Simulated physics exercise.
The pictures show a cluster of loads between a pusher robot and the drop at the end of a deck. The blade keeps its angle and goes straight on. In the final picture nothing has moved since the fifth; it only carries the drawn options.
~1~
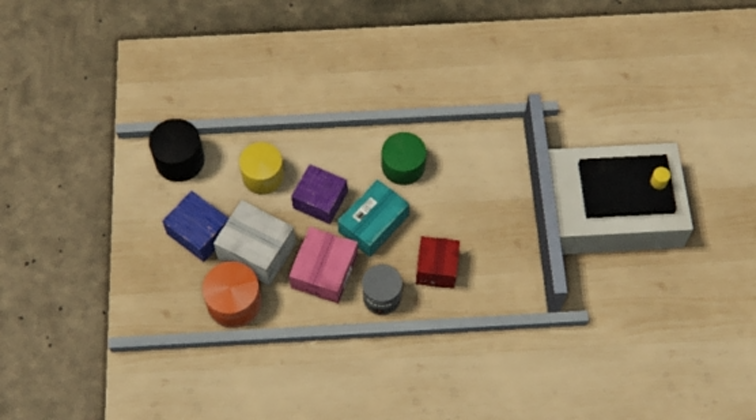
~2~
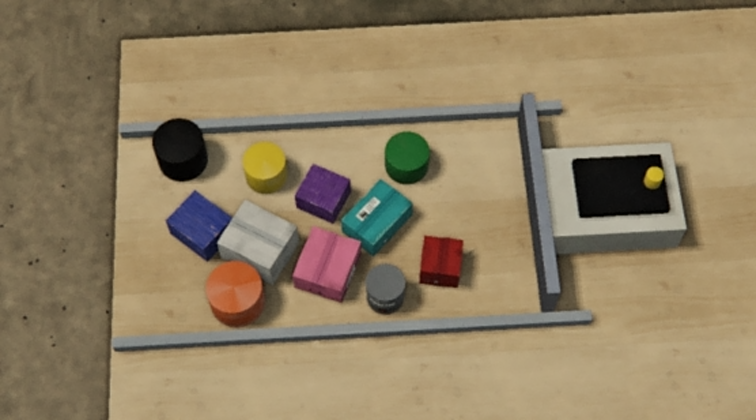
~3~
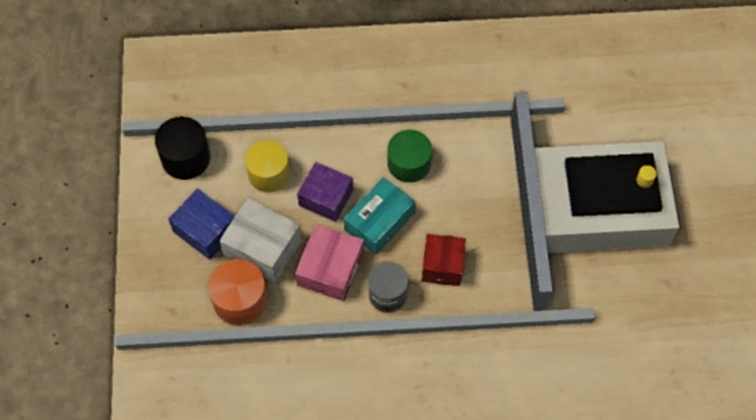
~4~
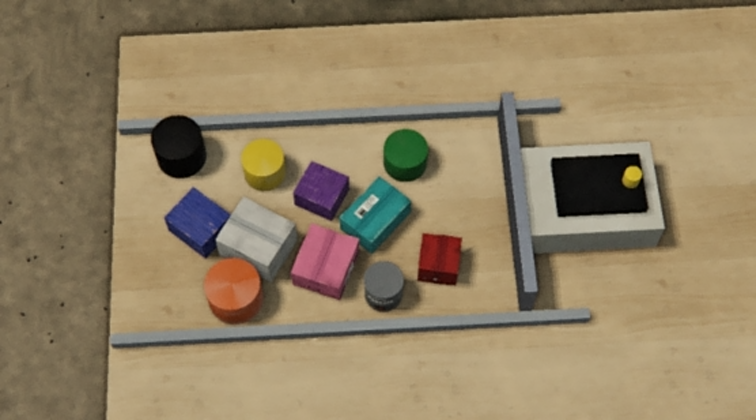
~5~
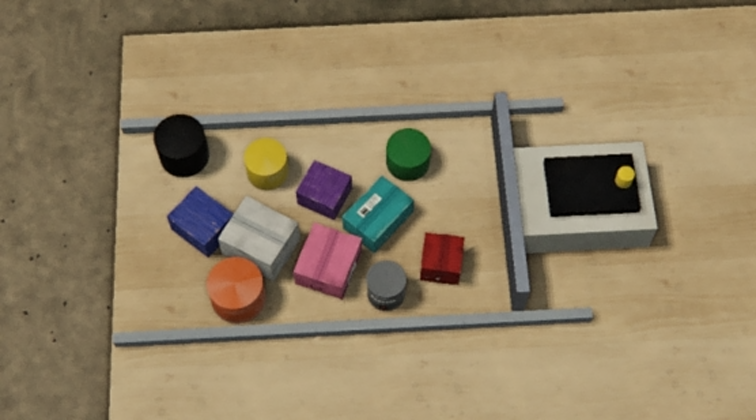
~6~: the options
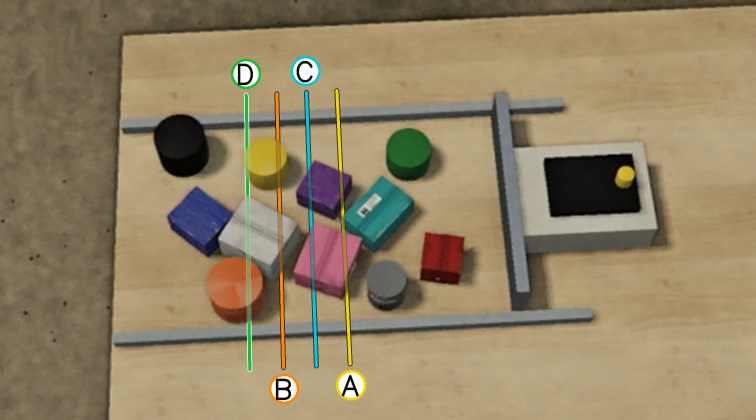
A white pusher robot with a wide grey blade crept left between two rails on a wooden deck, closing the gap to a cluster of colourful boxes and canisters, which stayed in place.
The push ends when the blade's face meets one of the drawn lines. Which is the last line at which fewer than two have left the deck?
Up to line D.
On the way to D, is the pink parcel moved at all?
Yes.
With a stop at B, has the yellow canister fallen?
No.
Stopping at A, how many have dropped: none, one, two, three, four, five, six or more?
In all, none.
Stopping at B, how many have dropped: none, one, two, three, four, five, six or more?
The count is none.
On the marked copy, A at (343, 220); B at (280, 224); C at (311, 222); D at (248, 225).
Taking D. A third of the way, robot (489, 189); grey pail (366, 294); green canister (383, 156).
Two thirds of the way, robot (394, 194); blue crate (164, 202); orange canister (198, 294).
When it is over, robot (323, 198); blue crate (123, 193); orange canister (126, 301); none fallen.
As for the rest, A is within the limit but short; B is within the limit but short; C is within the limit but short.
